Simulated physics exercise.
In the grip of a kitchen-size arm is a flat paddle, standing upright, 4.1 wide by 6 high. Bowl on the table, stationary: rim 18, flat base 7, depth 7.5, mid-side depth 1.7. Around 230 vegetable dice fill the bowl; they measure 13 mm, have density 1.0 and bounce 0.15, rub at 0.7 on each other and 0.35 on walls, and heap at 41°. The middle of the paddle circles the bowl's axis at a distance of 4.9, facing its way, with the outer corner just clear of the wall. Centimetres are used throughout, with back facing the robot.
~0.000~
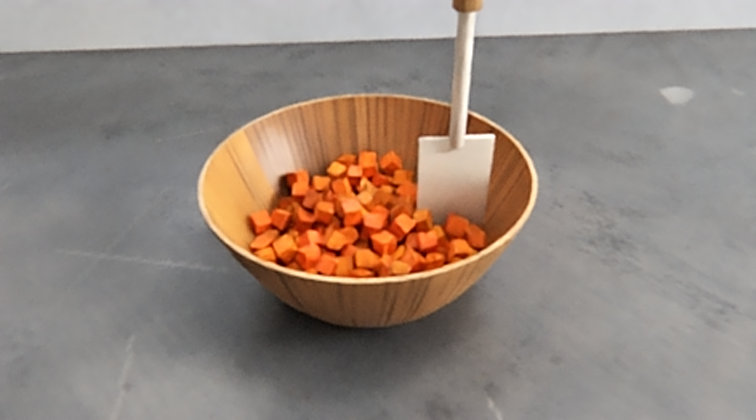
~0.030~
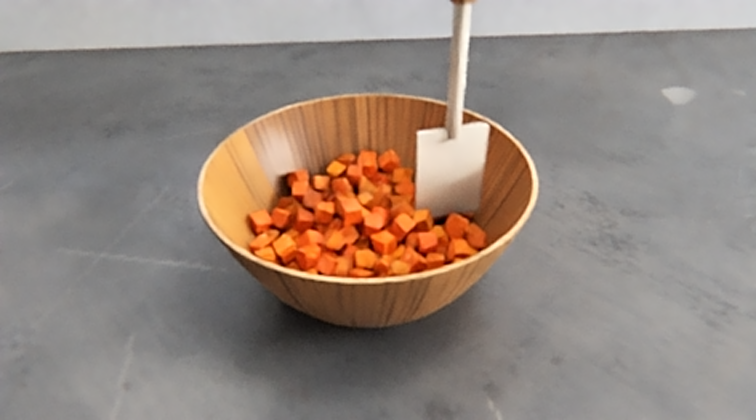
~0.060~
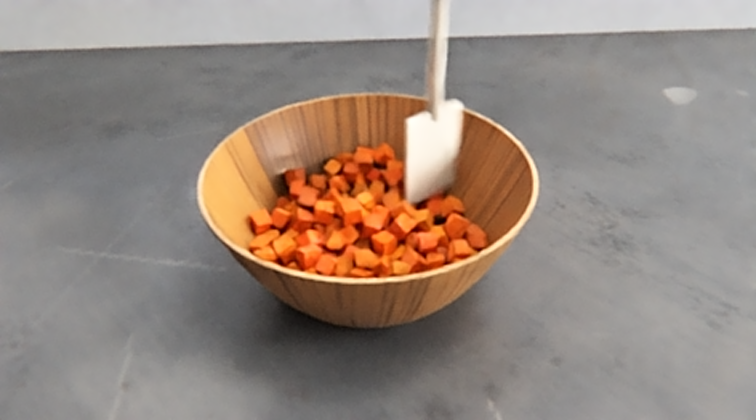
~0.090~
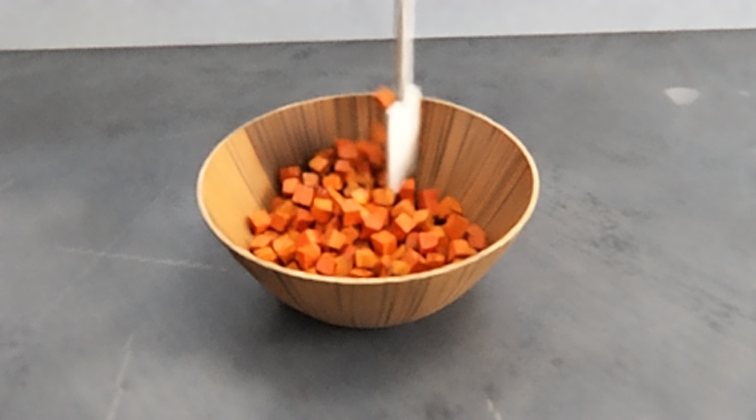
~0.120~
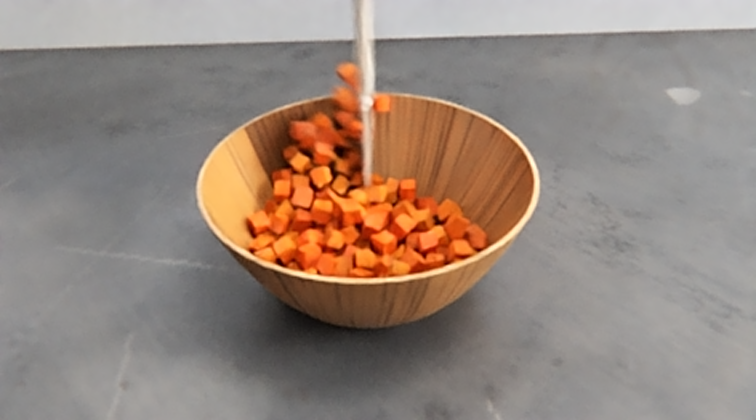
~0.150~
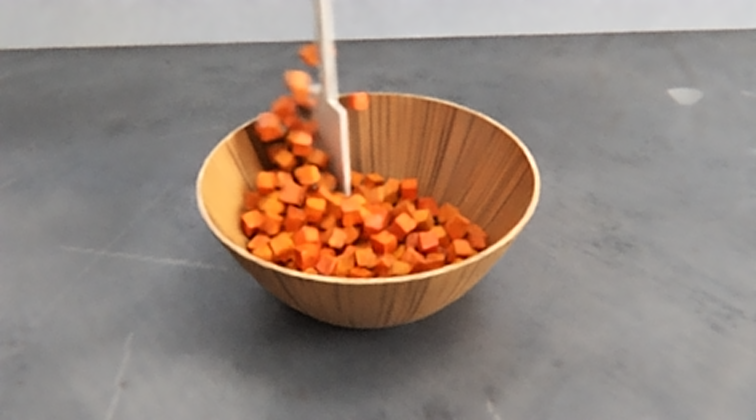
A white flat-bladed paddle on a pale handle, upright at the right inside a wooden bowl, sweeps left along the bowl's far side through a heap of orange cubes. The striped brown bowl sits on a grey, faintly scratched tabletop before a pale wall, seen from above by a still camera. The blade turns edge-on as cubes bunch up and lift above the back left rim.
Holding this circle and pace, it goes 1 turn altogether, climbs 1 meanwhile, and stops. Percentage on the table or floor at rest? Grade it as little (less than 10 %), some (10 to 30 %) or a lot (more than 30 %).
Grade: Some, 10 to 30 %.
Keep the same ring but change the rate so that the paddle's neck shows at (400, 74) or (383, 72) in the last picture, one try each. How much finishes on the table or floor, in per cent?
First try: Around 5 %; second try: Around 10 %.
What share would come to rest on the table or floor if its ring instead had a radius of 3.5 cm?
It would be near 15 per cent.
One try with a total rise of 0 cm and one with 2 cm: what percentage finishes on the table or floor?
Roughly 20 percent, then roughly 10 percent.
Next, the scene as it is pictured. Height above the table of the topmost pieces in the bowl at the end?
6.0 cm, roughly.
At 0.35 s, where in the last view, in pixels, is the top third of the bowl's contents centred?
I'd point to about (429, 250).
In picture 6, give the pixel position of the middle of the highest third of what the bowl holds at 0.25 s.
The upper third is centred close to (330, 248).
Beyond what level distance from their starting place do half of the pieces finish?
I'd put it at roughly 2 centimetres.
After 0.25 s, 207° round, highest piece 10 above the table; 218 in the bowl, 9 in flight or on the tool.
After 0.35 s, 297° round, highest piece 11 above the table; 204 in the bowl, 8 on the table or floor, 15 in flight or on the tool.
After 0.60 s, 0° round, highest piece 7 above the table; 193 in the bowl, 32 on the table or floor, 2 in flight or on the tool.
After 1.30 s, 0° round, highest piece 6 above the table; 193 in the bowl, 34 on the table or floor.
In the end, 193 in the bowl, 34 on the table or floor. That is 15 % on the table or floor.
